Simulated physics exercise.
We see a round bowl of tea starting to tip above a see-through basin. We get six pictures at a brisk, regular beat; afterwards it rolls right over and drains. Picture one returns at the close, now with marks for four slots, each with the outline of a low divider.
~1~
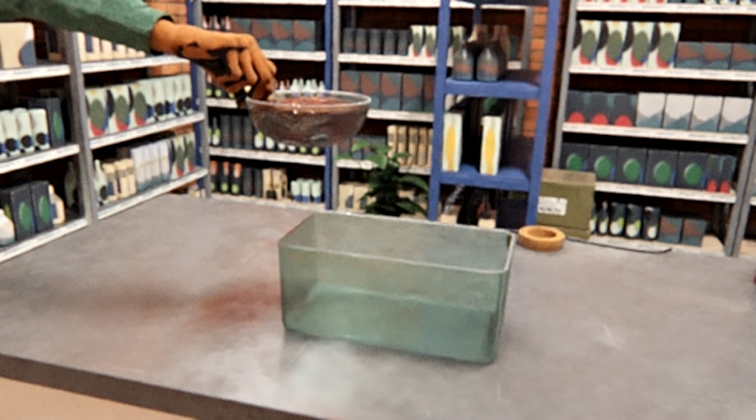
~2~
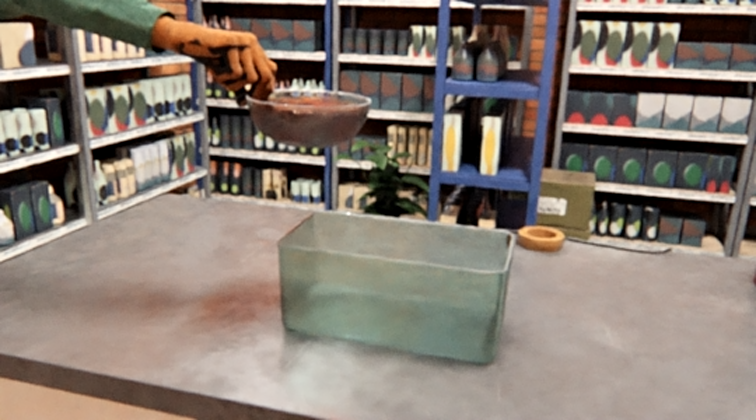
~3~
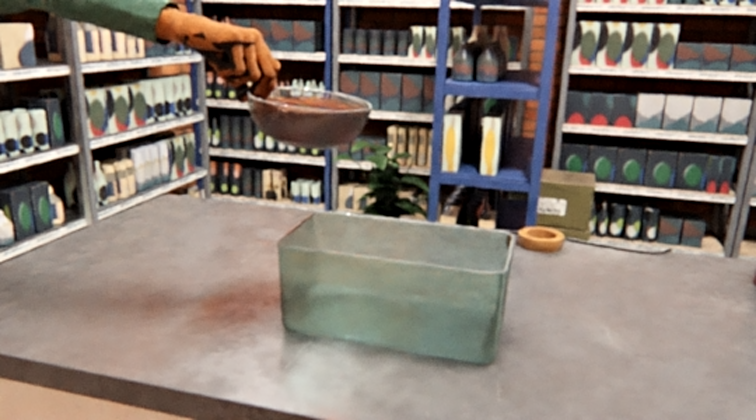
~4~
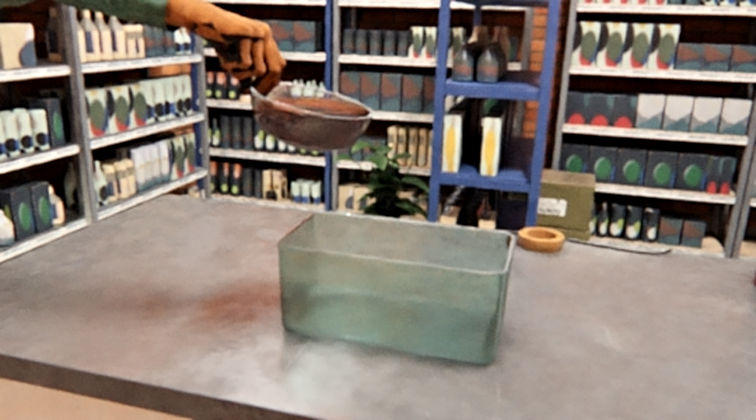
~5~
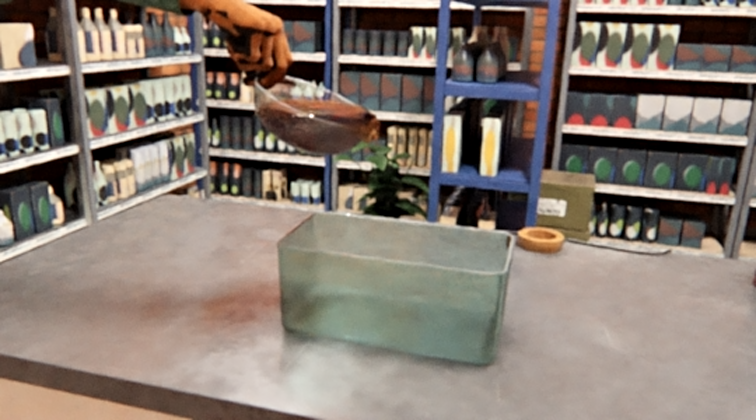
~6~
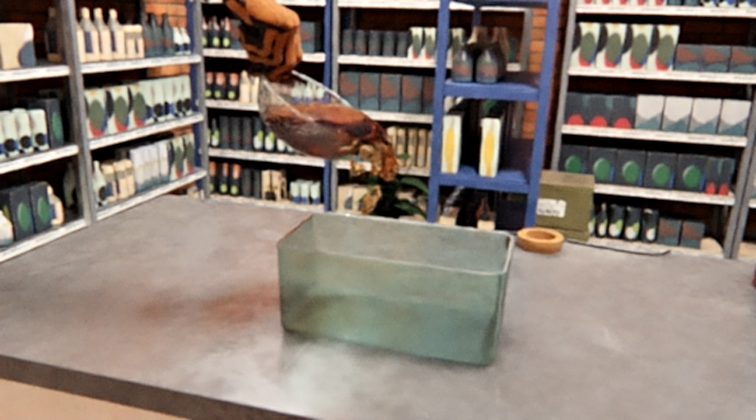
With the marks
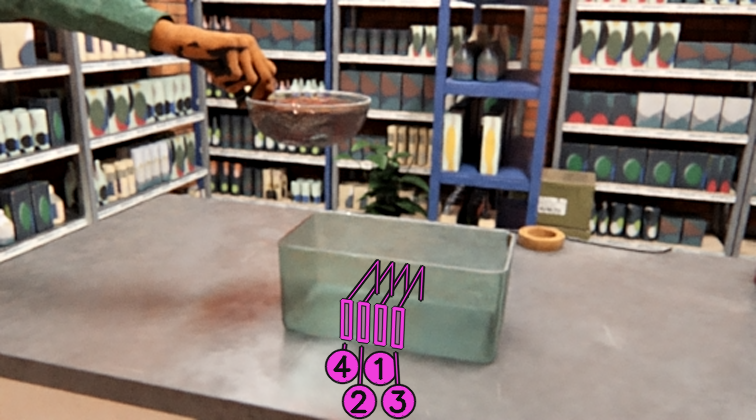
A round bowl of tea tips to the right above a clear basin, and tea pours over its lip.
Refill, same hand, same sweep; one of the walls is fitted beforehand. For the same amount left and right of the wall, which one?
3.
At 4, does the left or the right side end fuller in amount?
More ends on the right.
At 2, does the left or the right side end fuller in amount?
The right one.
In magenta, 1 at (378, 350); 2 at (361, 347); 3 at (395, 352); 4 at (344, 344).
For slot 1, about 28 % ends left of the wall and 72 % right of it.
For slot 2, about 17 % ends left of the wall and 82 % right of it.
For slot 3, about 49 % ends left of the wall and 51 % right of it.
For slot 4, about 9 % ends left of the wall and 91 % right of it.
